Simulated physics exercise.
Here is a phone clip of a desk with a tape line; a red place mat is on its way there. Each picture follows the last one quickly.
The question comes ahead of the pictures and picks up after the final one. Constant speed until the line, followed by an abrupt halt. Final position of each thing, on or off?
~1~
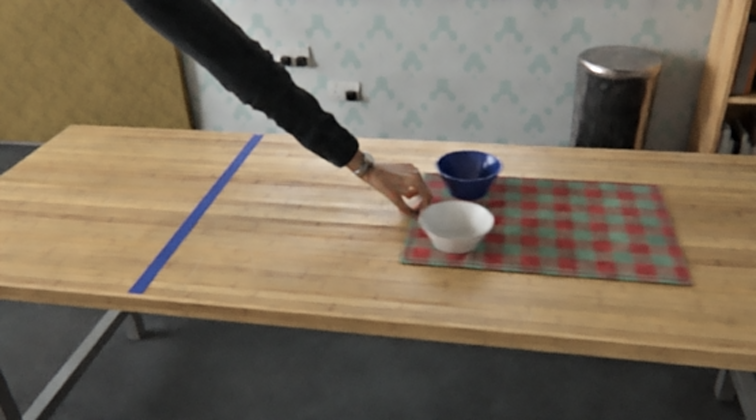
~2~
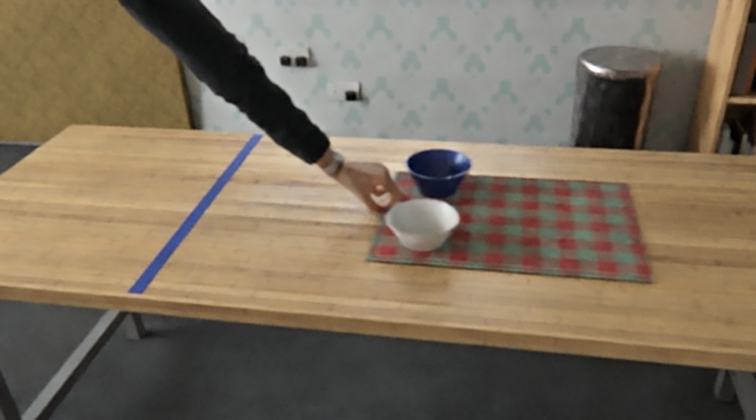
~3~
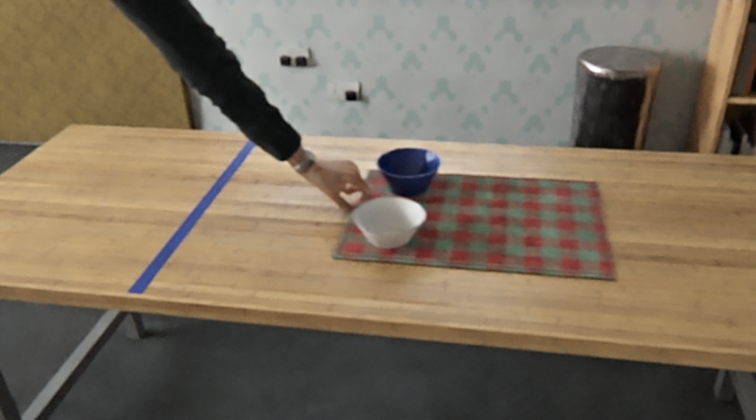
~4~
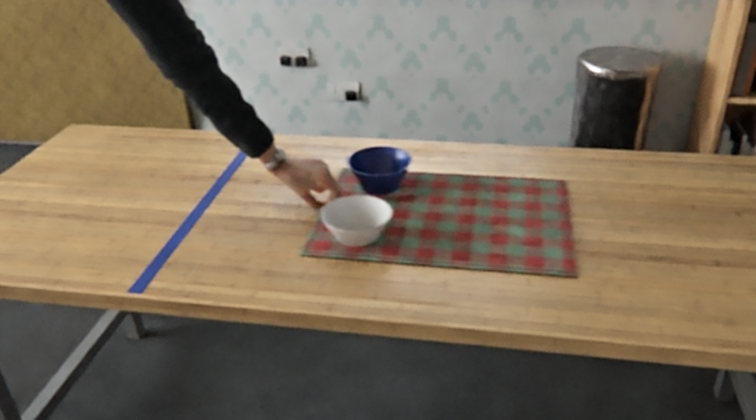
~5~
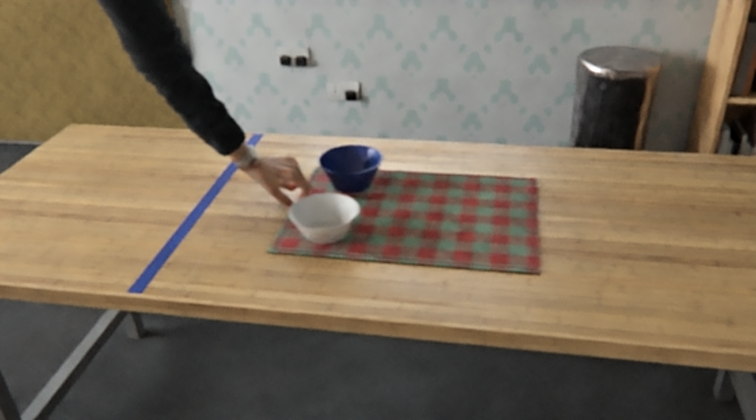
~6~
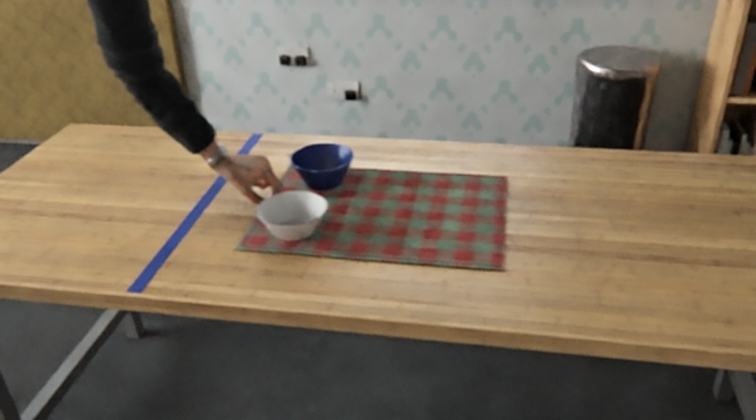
Blue bowl off; white bowl off.
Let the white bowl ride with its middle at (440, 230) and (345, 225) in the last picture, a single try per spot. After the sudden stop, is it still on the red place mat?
In the first case it stays on; in the second case it is thrown clear.
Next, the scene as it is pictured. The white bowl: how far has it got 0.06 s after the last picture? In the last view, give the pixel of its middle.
Near (256, 217).
Then, 0.06 s later than the last view, hem short of the tape; blue bowl on the cloth near (290, 168); white bowl on the cloth near (256, 217).
Then, 0.17 s later than the last view, hem at the tape; blue bowl on the cloth near (234, 165); white bowl on the cloth near (194, 212).
Finally, hem at the tape; blue bowl ahead of the hem near (148, 161); white bowl ahead of the hem near (101, 208). The blue bowl shoots off the front and the white bowl slides clear of the cloth.
